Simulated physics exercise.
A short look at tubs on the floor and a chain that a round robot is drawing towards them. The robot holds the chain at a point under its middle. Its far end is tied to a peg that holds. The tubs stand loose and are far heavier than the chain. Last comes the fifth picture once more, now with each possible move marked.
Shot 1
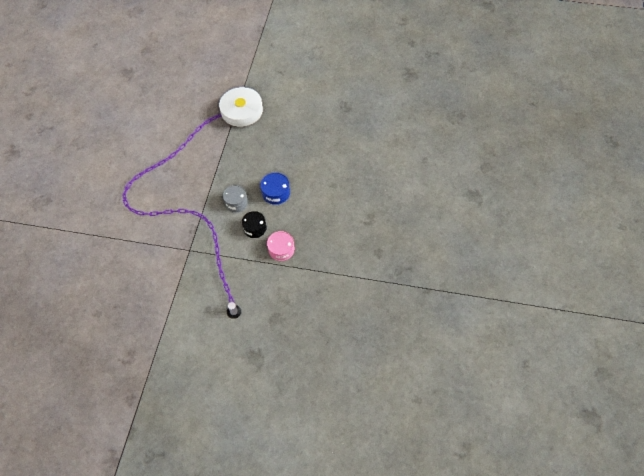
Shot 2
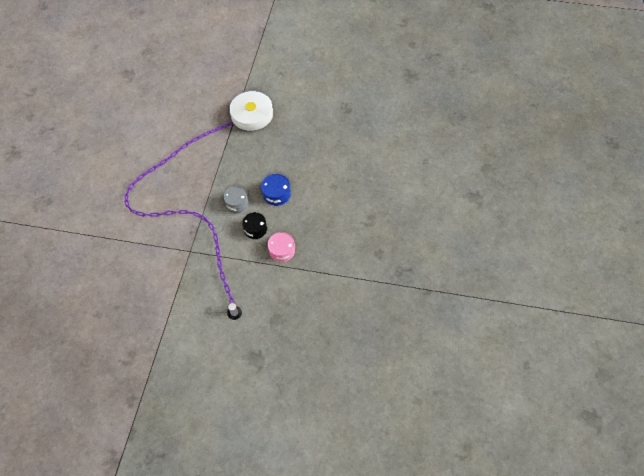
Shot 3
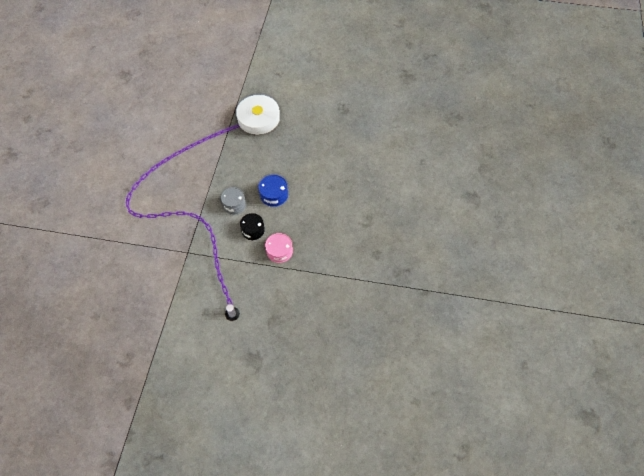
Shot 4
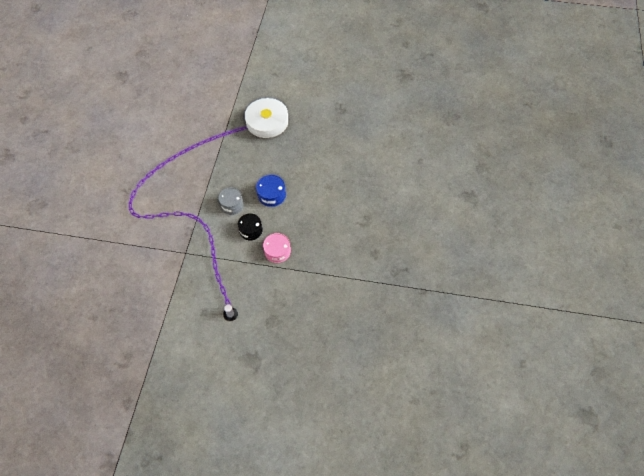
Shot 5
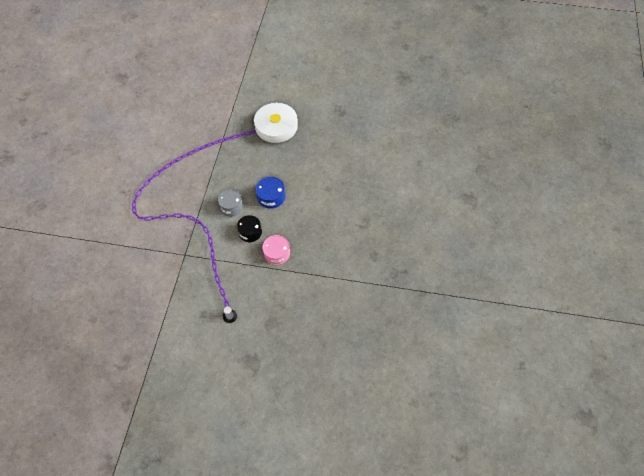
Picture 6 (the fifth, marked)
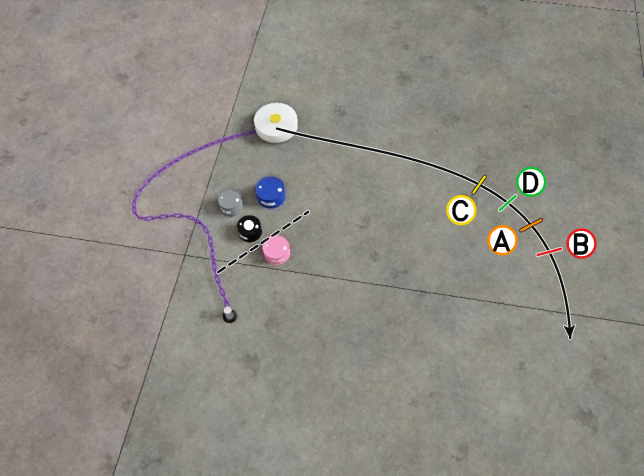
The video shows a round white robot with a yellow centre sliding a short way right and slightly down the floor, drawing one end of a curved purple chain along, while four small coloured tubs below it stay still.
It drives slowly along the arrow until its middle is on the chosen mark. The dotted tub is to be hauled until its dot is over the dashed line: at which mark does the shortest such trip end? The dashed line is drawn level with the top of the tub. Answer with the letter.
Stop at B.
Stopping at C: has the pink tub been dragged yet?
No.
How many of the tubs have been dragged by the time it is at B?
By then, four.
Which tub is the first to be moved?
Grey.
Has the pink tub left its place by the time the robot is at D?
By then, no.
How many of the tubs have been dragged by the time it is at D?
By then, three.
On the copy, A at (531, 225); B at (549, 252); C at (479, 185); D at (508, 203); the dashed line at (265, 241); the route from (277, 128) via (462, 177) to (570, 338); the white dot at (249, 225).
On B. First, robot (377, 146); black tub (250, 229).
Then, robot (483, 181); black tub (250, 230); grey tub (255, 210); blue tub (274, 194).
Finally, robot (552, 248); black tub (267, 247); pink tub (288, 259); grey tub (287, 234); blue tub (313, 231); the dot on the black tub is over the dashed line.
By contrast, A leaves the dotted tub short, at (260, 238); C leaves the dotted tub short, at (250, 230); D leaves the dotted tub short, at (254, 234).
